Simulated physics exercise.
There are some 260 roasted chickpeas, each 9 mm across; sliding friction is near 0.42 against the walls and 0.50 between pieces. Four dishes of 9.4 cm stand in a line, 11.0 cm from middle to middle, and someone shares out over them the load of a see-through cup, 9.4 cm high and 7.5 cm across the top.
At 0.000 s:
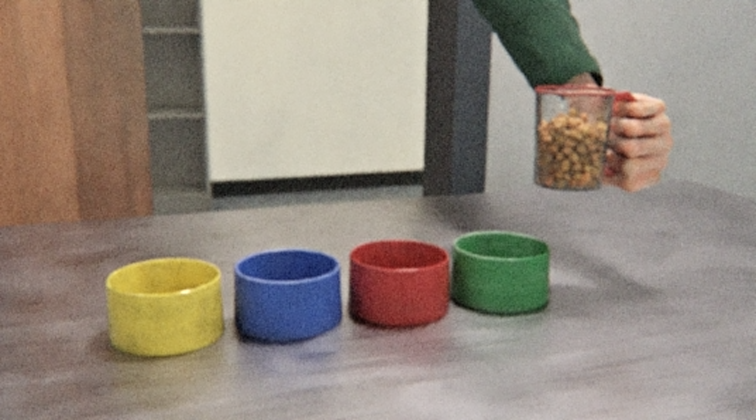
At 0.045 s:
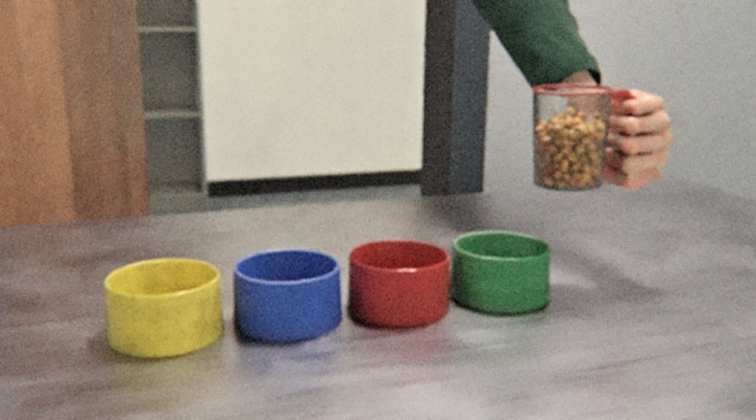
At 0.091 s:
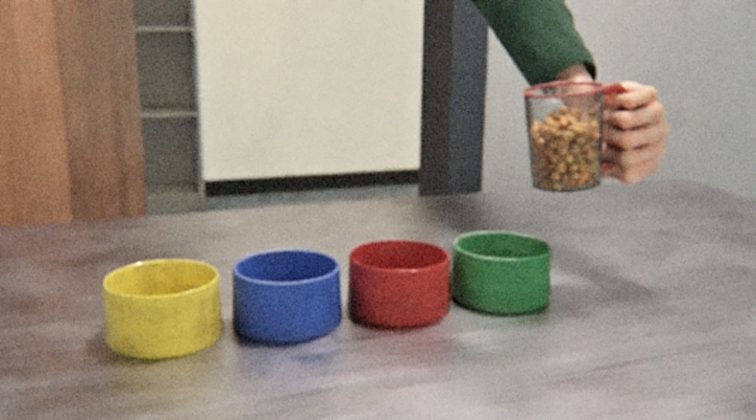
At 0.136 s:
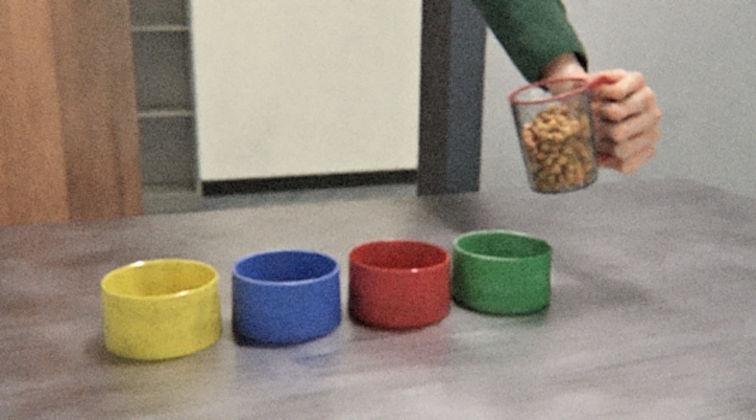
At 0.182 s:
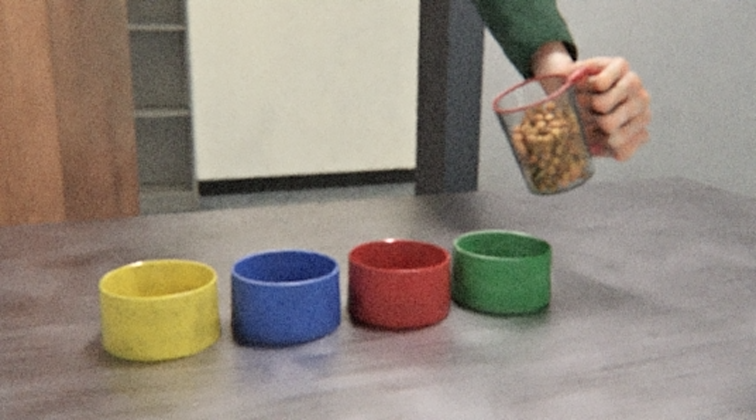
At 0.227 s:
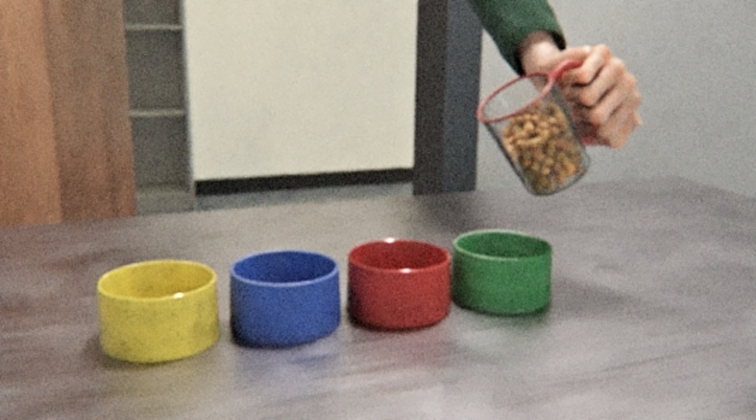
To begin with, a hand in a green sleeve holds a clear cup of roasted chickpeas upright, above and to the right of a row of yellow, blue, red and green dishes. The hand then moves the cup slightly left and tilts it leftward, increasingly steeply, the chickpeas still inside.
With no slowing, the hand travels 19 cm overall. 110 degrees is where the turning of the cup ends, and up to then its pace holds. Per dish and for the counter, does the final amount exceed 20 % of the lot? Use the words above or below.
Red dish - below; blue dish - above; green dish - below; yellow dish - below; counter - below.
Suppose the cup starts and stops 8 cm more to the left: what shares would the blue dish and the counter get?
The blue one would get 30 and the counter 40.
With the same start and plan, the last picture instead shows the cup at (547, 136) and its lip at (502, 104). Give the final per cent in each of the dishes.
Then red 0, blue 90, green 0, and yellow 0.
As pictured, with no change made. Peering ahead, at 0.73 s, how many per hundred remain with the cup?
Around 80 percent.
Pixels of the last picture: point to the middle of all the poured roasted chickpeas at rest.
Close to pixel (294, 301).
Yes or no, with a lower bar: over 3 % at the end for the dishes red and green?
For red, it does; for green, it does not.
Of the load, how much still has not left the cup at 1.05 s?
Estimate: Some 20 %.
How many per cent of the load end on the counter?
About 5 %.
After 0.53 s, tilt 97 degrees; cup holds 100 %.
After 0.73 s, tilt 110 degrees; cup holds 80 %, red 10 %.
After 1.05 s, tilt 110 degrees; cup holds 20 %, red 10 %, blue 65 %.
In the end, at 2.0 s, red 10 %, blue 85 %, green 0 %, yellow 0 %, counter 5 %.
